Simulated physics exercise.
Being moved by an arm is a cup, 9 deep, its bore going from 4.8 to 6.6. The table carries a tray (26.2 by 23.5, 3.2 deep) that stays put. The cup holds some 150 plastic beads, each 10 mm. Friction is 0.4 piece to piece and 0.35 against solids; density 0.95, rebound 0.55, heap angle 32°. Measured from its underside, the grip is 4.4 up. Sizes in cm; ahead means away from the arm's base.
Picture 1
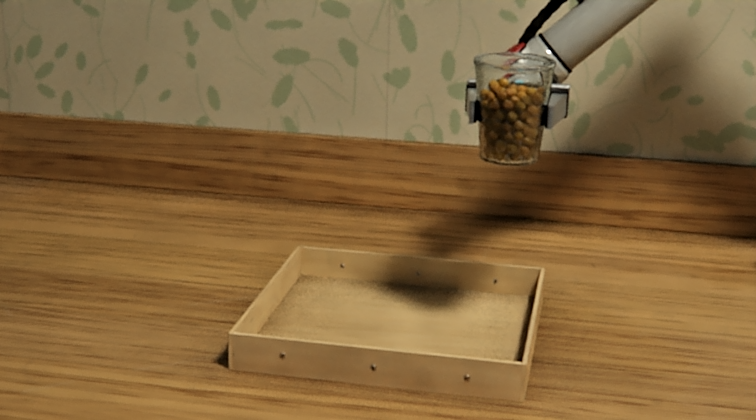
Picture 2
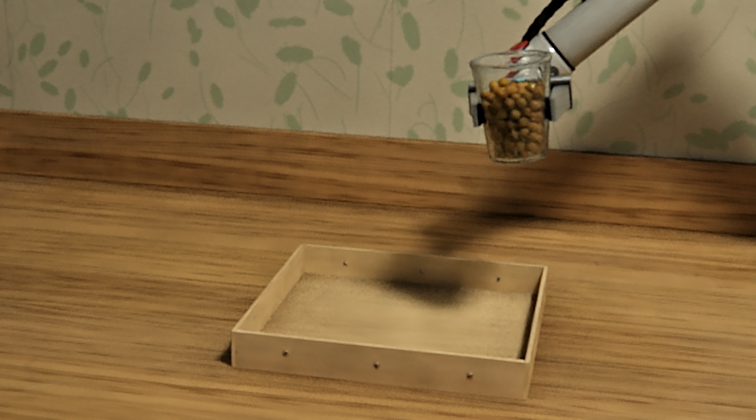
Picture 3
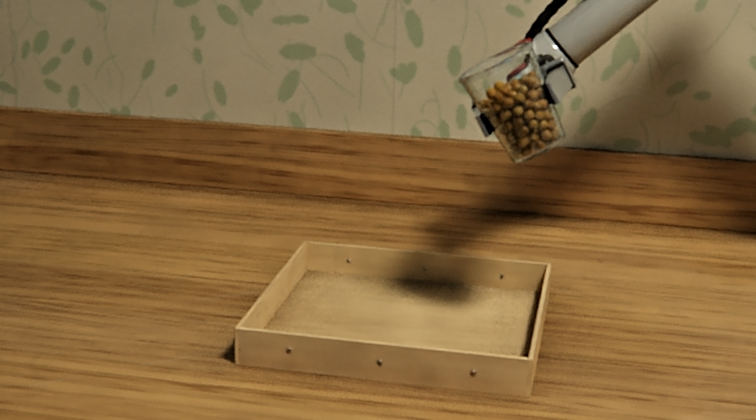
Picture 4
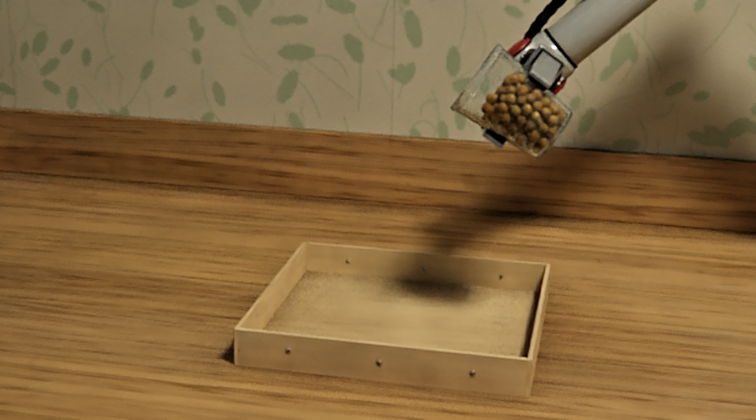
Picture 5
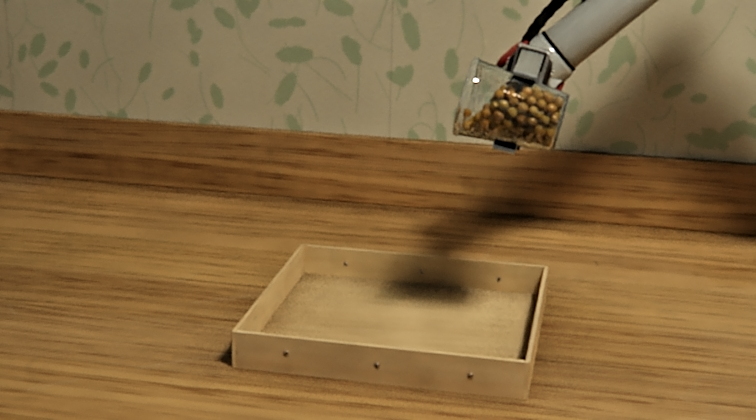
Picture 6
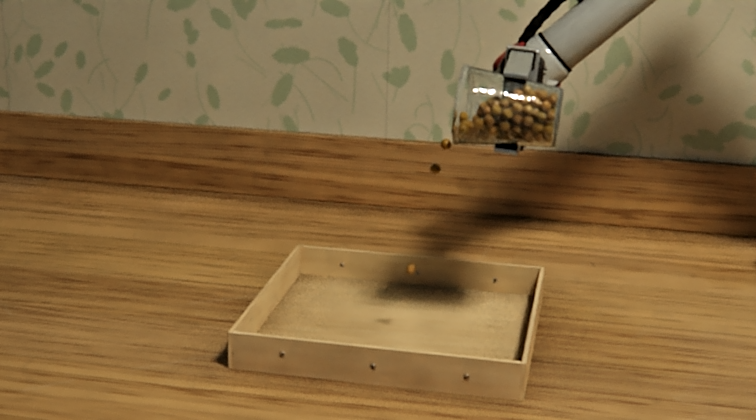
On a wooden surface before a leaf-patterned wall, a robotic arm holds a clear cup of yellowish beads above a shallow tray and tilts it leftward until it lies nearly sideways, and a few beads drop from its mouth.
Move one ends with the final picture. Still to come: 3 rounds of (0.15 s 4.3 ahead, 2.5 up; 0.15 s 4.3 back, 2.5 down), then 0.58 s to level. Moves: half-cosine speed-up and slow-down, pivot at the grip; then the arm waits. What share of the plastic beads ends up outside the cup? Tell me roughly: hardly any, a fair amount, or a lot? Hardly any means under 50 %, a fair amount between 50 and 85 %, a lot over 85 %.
A lot.
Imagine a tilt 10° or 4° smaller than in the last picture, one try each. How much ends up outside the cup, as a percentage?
They would come to near 80 and 90 per cent.
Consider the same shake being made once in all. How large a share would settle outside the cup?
My guess is near 75 per cent.
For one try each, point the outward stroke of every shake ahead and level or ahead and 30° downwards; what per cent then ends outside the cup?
First try about 95 %, second try about 85 %.
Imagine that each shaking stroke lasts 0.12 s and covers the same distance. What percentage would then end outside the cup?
I'd expect some 100 per cent.
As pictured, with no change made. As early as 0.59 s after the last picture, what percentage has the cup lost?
Share gone by then: Close to 90 %.
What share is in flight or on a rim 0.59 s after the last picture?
17 %.
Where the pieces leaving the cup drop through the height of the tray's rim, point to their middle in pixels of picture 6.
Centre: About (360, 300).
Then, 0.59 s on, tilted 86° forward, highest piece 21 above the table; 110 in the tray, 16 in the cup, 2 on the table or floor, 26 in flight or on a rim.
Then, 1.18 s on, tilted 44° forward, highest piece 23 above the table; 146 in the tray, 5 in the cup, 3 on the table or floor.
Then, 1.68 s on, level, highest piece 21 above the table; 146 in the tray, 5 in the cup, 3 on the table or floor.
Then, 2.73 s on, level, highest piece 21 above the table; 146 in the tray, 5 in the cup, 3 on the table or floor.
In the end, 146 in the tray, 5 in the cup, 3 on the table or floor. That is 97 % outside the cup.
